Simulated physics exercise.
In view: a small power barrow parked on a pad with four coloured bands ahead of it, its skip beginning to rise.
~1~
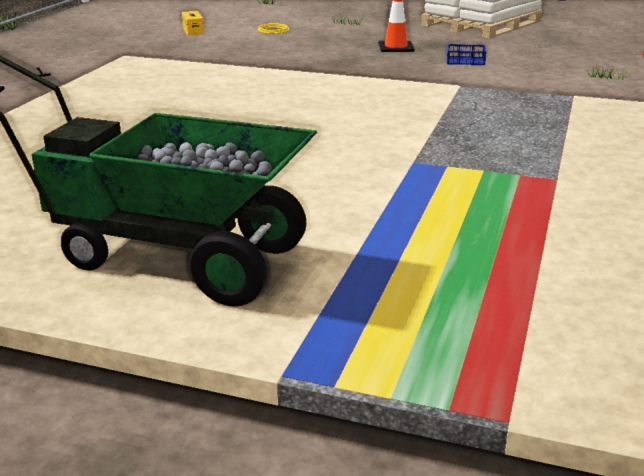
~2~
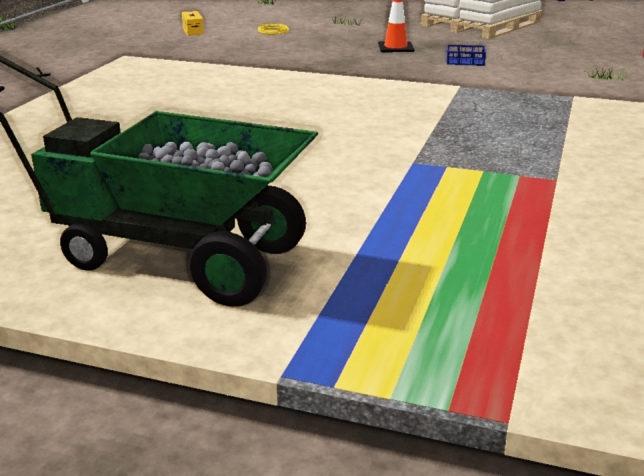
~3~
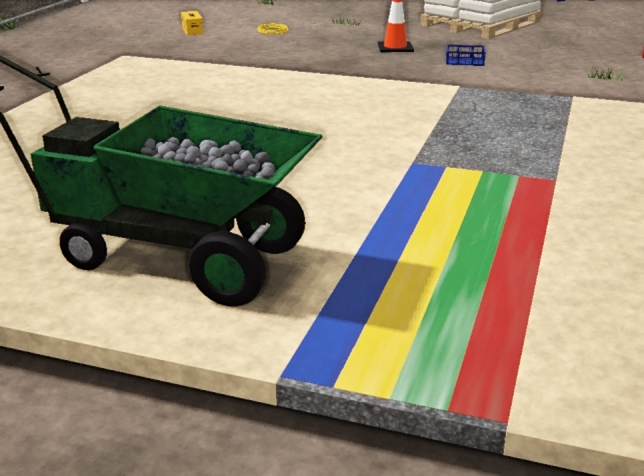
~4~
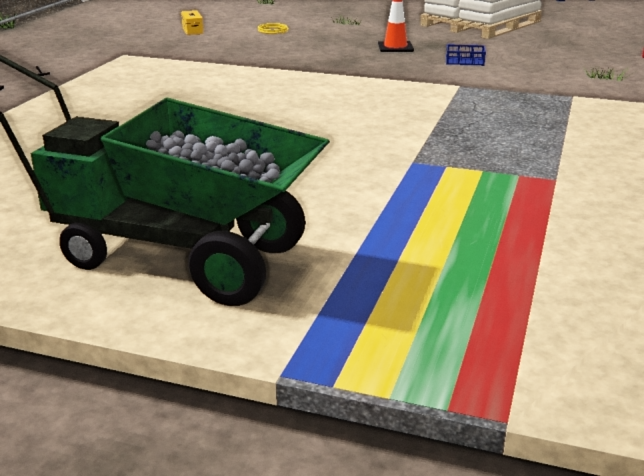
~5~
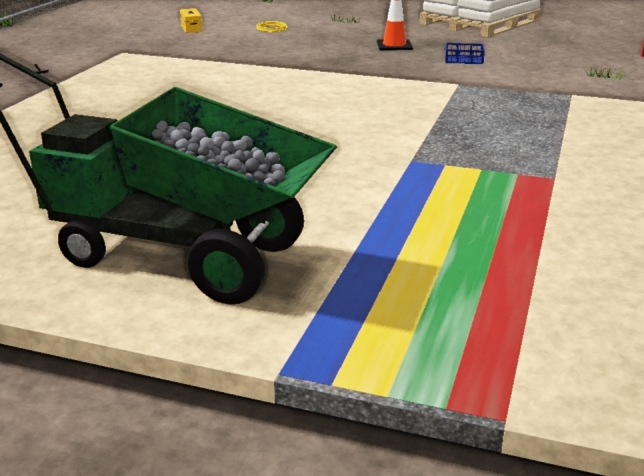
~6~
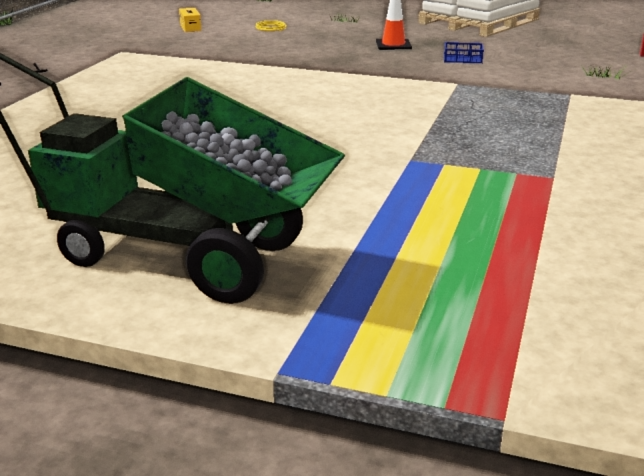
On a sandy pad, a green power barrow's skip of grey cobbles tilting gradually forward beside blue, yellow, green and red strips.
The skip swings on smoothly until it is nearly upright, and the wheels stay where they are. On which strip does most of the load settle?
Most covered: The yellow band.
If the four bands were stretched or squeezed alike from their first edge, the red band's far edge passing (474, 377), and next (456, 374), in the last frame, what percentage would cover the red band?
Roughly 10 per cent, and 10 per cent.
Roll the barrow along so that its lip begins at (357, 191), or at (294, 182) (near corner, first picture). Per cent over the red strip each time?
Roughly 30 per cent, and 10 per cent.
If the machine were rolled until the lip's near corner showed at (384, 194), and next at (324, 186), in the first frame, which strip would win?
The first try: The red strip. The second: That green strip.
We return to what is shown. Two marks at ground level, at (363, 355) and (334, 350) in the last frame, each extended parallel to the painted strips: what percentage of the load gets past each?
In turn 50 and 70 in a hundred.
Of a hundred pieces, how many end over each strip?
In per cent, blue strip 15, yellow strip 40, green strip 10 and red strip 5.
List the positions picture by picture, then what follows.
The first picture shows lip of the skip (269, 179), level; top of the load (201, 164), round cobbles; blue strip (328, 346); yellow strip (379, 356); green strip (433, 366); red strip (489, 377).
The second picture shows lip of the skip (271, 181), tipped barely; top of the load (201, 163).
The third picture shows lip of the skip (276, 184), tipped barely; top of the load (196, 165).
The fourth picture shows lip of the skip (284, 189), tipped a little; top of the load (189, 149).
The fifth picture shows lip of the skip (292, 196), tipped a little; top of the load (184, 144).
The sixth picture shows lip of the skip (302, 206), tipped clearly; top of the load (179, 135); blue strip (324, 344); yellow strip (375, 354); green strip (429, 364); red strip (485, 375).
Just after the last frame, skip tipped steeply; every one in the skip.
A moment on, skip tipped right over; the larger part in the skip; about a tenth over the blue strip; about a tenth over the yellow strip.
Further on, skip tipped right over; roughly a quarter in the skip; about a tenth over the blue strip; roughly a third over the yellow strip; about a tenth over the green strip; about a tenth over the red strip; just a few off the paint.
When it is over, skip tipped right over; roughly a quarter in the skip; roughly a quarter over the blue strip; roughly a third over the yellow strip; about a tenth over the green strip; about a tenth over the red strip; just a few off the paint.
